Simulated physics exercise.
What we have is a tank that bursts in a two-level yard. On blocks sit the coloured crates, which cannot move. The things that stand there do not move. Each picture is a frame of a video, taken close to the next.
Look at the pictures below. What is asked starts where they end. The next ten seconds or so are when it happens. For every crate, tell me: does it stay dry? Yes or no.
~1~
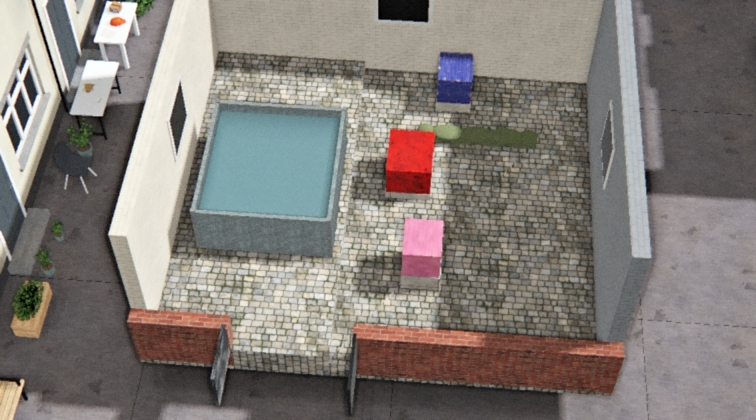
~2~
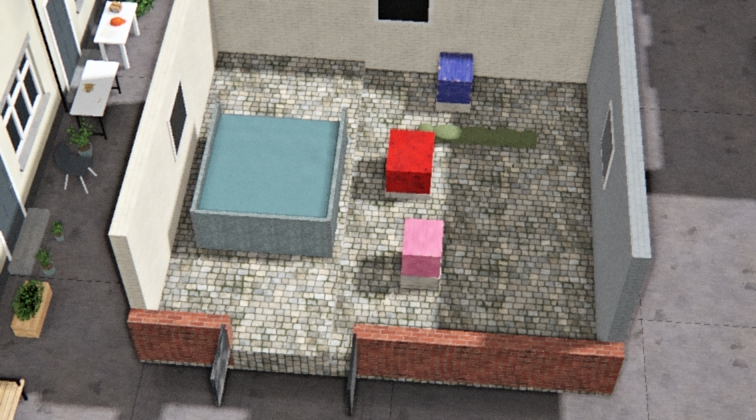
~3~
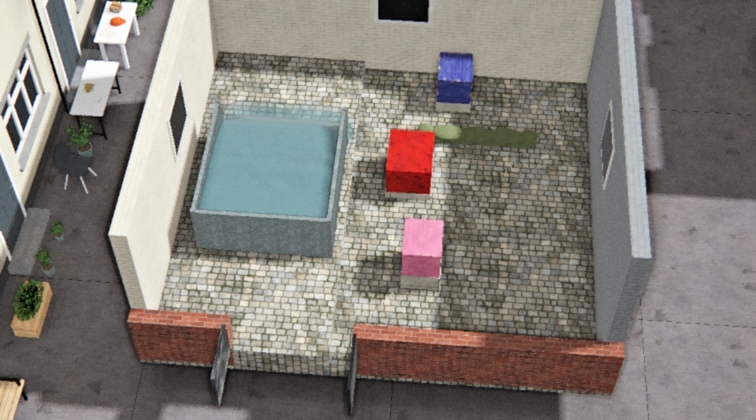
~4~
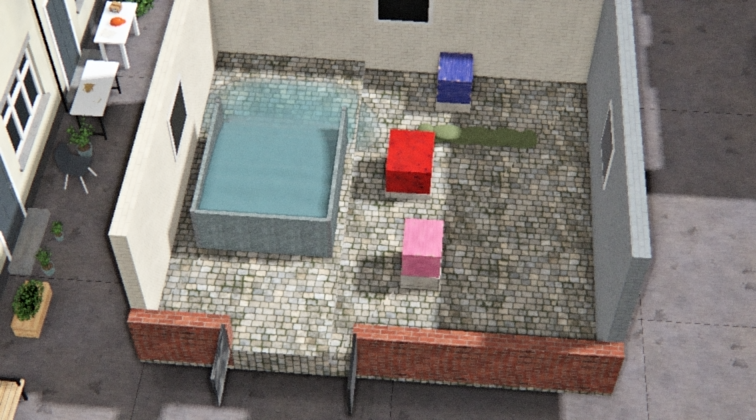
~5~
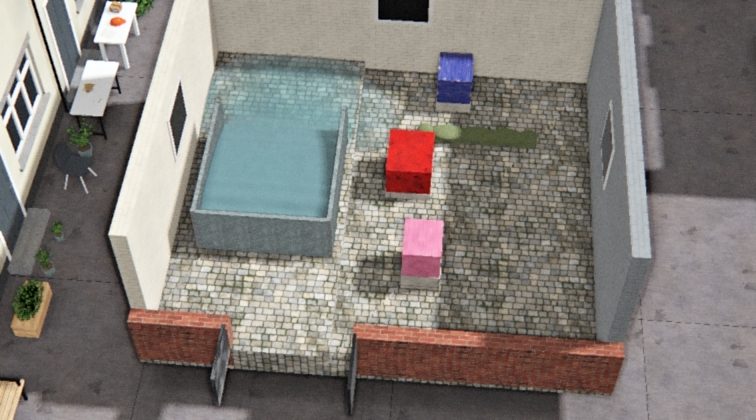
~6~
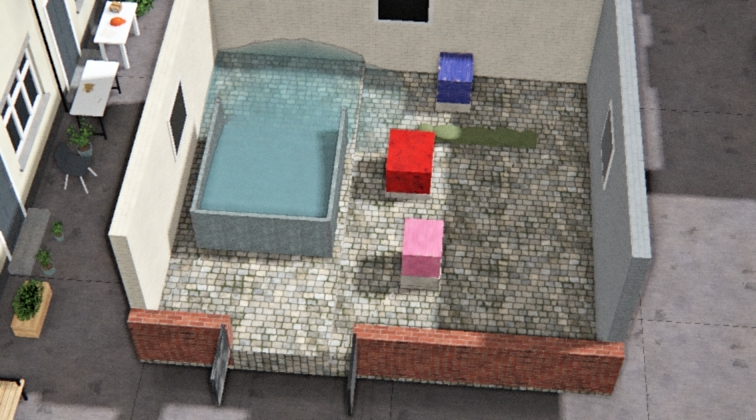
Here is how it goes: The red crate, no, it gets wet; the blue crate, no, it gets wet; the pink crate, yes, it stays dry.
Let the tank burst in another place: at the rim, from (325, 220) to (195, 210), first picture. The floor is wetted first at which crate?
Answer: The pink one.
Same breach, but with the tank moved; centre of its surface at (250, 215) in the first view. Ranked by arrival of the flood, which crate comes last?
Last of all, it's the one in pink.
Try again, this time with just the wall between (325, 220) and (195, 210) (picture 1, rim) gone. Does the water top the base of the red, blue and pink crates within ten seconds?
Here's how it goes: The red crate is left untouched, the blue crate is left untouched, and the pink crate is left untouched.
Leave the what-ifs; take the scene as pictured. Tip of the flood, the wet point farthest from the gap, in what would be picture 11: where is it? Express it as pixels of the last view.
Near (490, 80).
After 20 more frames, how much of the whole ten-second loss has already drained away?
Roughly 0 percent of it.
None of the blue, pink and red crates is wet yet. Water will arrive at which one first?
First to get wet: The blue-painted one.
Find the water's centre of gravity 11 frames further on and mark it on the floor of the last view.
The centre of mass sits at about (305, 123).
A moment on, water covers 25 % of the floor; the red crate not reached, the blue crate water round its plinth, the pink crate not reached.
Next, water covers 30 % of the floor; the red crate water round its plinth, the blue crate water round its plinth, the pink crate not reached.
Then, water covers 60 % of the floor; the red crate water round its plinth, the blue crate water round its plinth, the pink crate not reached.
Later, water covers 90 % of the floor; the red crate water round its plinth, the blue crate water round its plinth, the pink crate water round its plinth.
In the end, water covers 95 % of the floor; the red crate was topped, the blue crate was topped, the pink crate stayed above the water.
